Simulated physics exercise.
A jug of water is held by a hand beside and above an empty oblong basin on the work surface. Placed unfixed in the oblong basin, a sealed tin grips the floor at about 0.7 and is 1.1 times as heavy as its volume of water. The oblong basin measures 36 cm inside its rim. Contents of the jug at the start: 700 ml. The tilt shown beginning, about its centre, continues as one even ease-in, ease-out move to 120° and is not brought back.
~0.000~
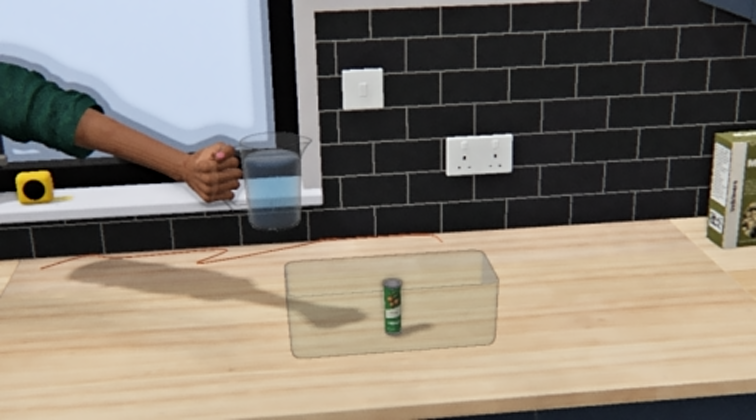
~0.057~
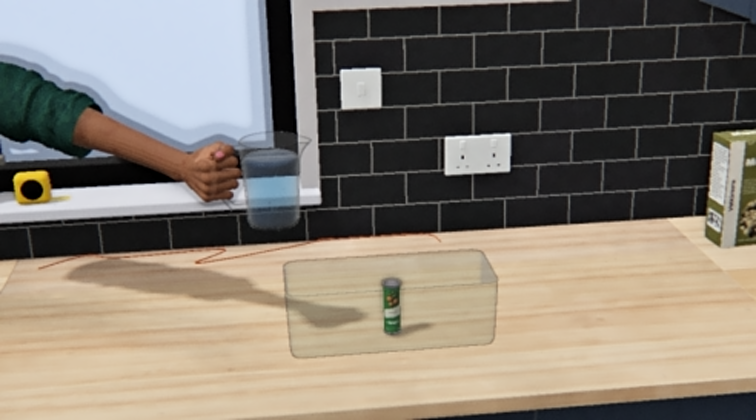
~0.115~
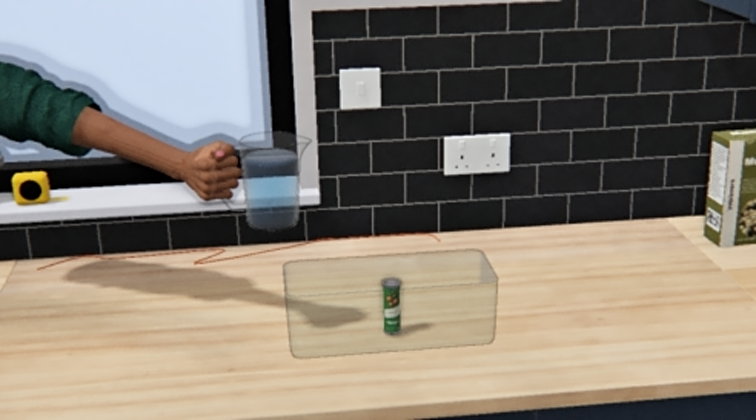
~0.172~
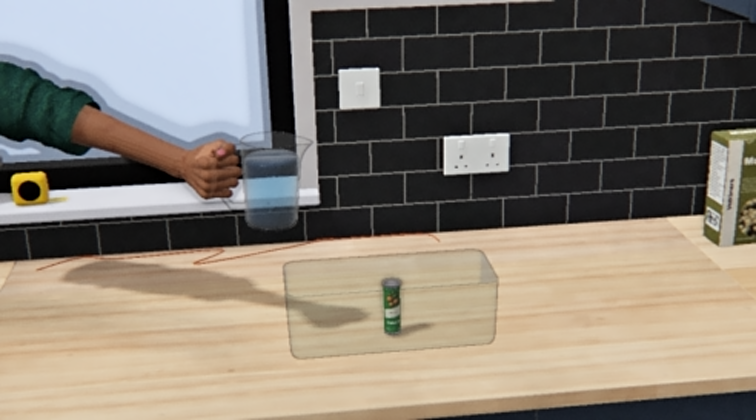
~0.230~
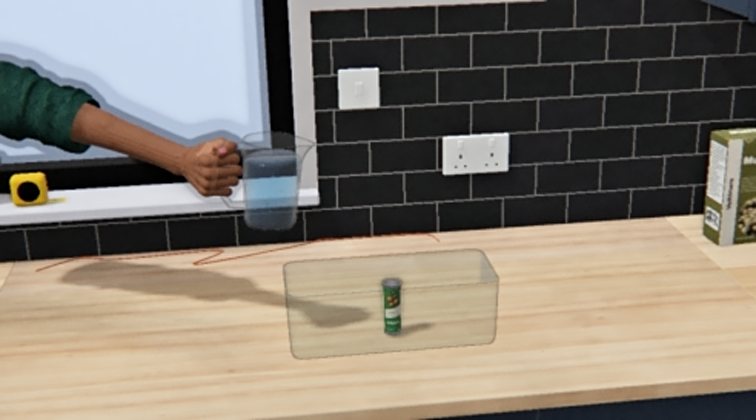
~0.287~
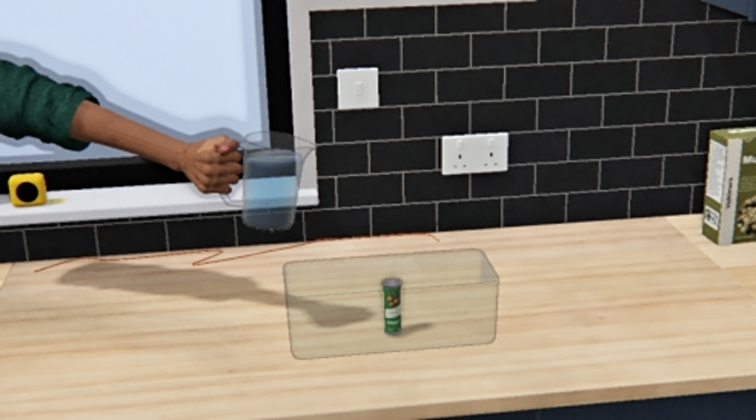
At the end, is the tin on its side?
It ends up erect.
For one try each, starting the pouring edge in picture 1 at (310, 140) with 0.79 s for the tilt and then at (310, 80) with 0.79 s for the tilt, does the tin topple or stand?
The tin stays vertical the first time and overturns the second time.
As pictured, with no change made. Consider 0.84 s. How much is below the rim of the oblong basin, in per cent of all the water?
About 2%.
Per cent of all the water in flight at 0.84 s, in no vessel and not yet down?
Roughly 10 percent.
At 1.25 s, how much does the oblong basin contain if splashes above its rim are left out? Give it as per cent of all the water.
The share is close to 50 percent.
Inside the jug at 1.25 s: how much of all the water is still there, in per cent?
28 per cent or thereabouts.
By 0.84 s the tilt is 63° and 88 per cent is still to pour; the tin stands where it began.
By 1.25 s the tilt is 104° and 27 per cent is still to pour; the tin stands 1 cm from where it began.
By 1.68 s the tilt is 120° and 0 per cent is still to pour; the tin stands 1 cm from where it began.
By 2.14 s the tilt is 120° and 0 per cent is still to pour; the tin stands 1 cm from where it began.
At rest the tin stands 1 cm from where it began.
